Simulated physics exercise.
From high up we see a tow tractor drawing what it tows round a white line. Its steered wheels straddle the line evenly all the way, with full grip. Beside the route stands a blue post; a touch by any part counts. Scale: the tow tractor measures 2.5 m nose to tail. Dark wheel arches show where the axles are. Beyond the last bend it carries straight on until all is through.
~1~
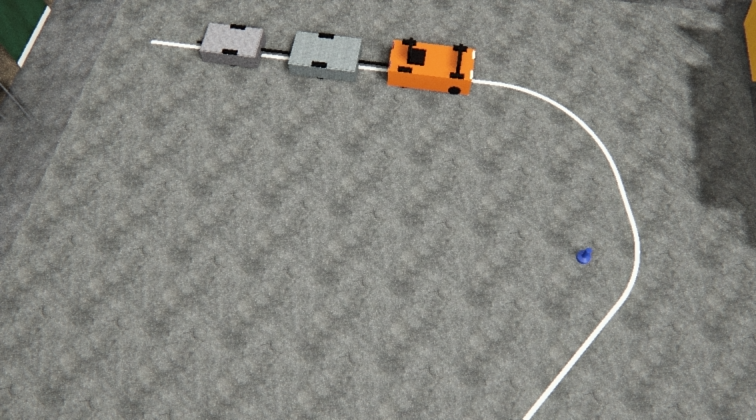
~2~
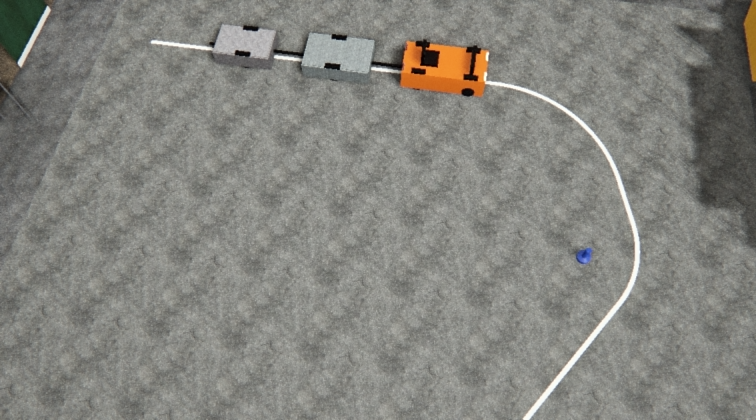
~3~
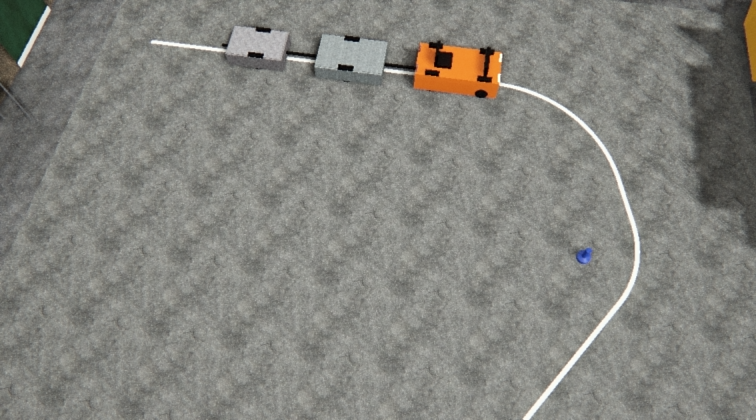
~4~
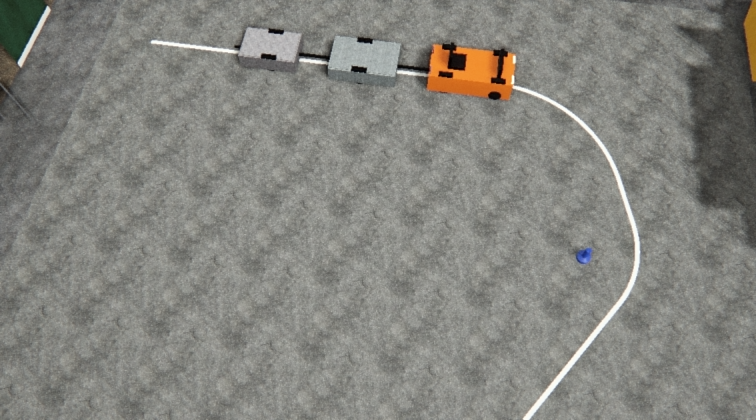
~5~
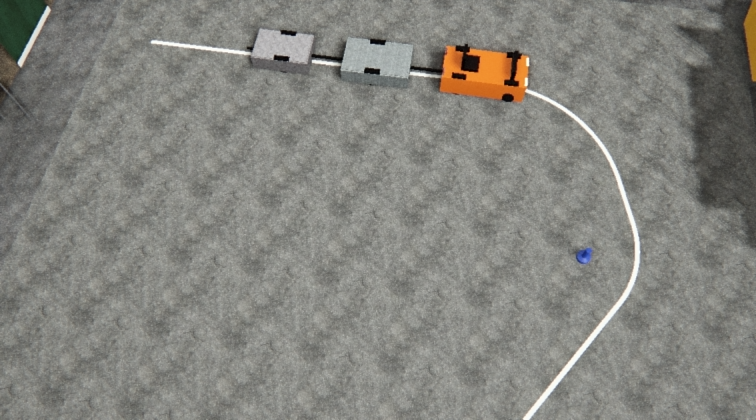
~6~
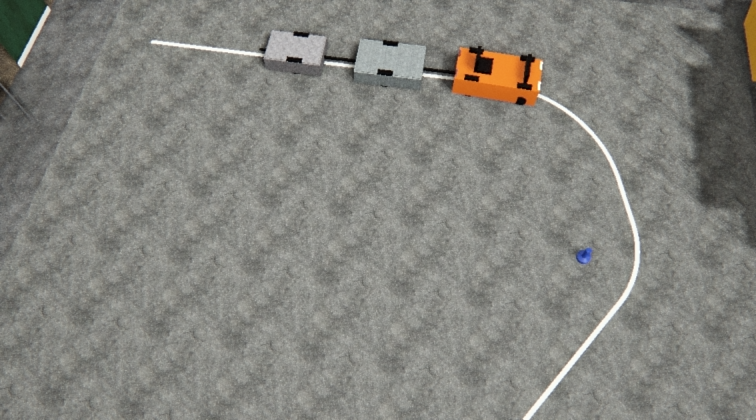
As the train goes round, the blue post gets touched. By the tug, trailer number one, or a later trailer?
The blame goes to trailer number one.
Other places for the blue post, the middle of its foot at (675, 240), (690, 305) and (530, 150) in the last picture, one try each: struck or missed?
First clear, second missed, third missed.
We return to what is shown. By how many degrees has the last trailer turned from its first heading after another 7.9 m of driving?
Some 30°.
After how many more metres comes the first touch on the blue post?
After some 10.0 m.
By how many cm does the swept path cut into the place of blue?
Blue 50.
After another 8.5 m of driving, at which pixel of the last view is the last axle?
Near (537, 104).
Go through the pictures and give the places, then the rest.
The first frame shows nose (468, 64); last axle (234, 39); still straight; blue (585, 255); 2 trailers.
The second frame shows nose (482, 66); last axle (247, 41); still straight.
The third frame shows nose (496, 67); last axle (260, 42); still straight.
The fourth frame shows nose (509, 69); last axle (272, 44); still straight.
The fifth frame shows nose (523, 71); last axle (285, 45); turned 1°.
The sixth frame shows nose (536, 75); last axle (298, 47); turned 3°; blue (585, 255).
After another 6.4 m, the last axle is at (487, 78) of the last picture, 30 cm off the line.
After another 10.0 m, the last axle is at (569, 132) of the last picture, 95 cm off the line; the first trailer has hit blue.
After another 19.3 m, the last axle is out of the picture, 15 cm off the line; 1 of 1 struck in all.
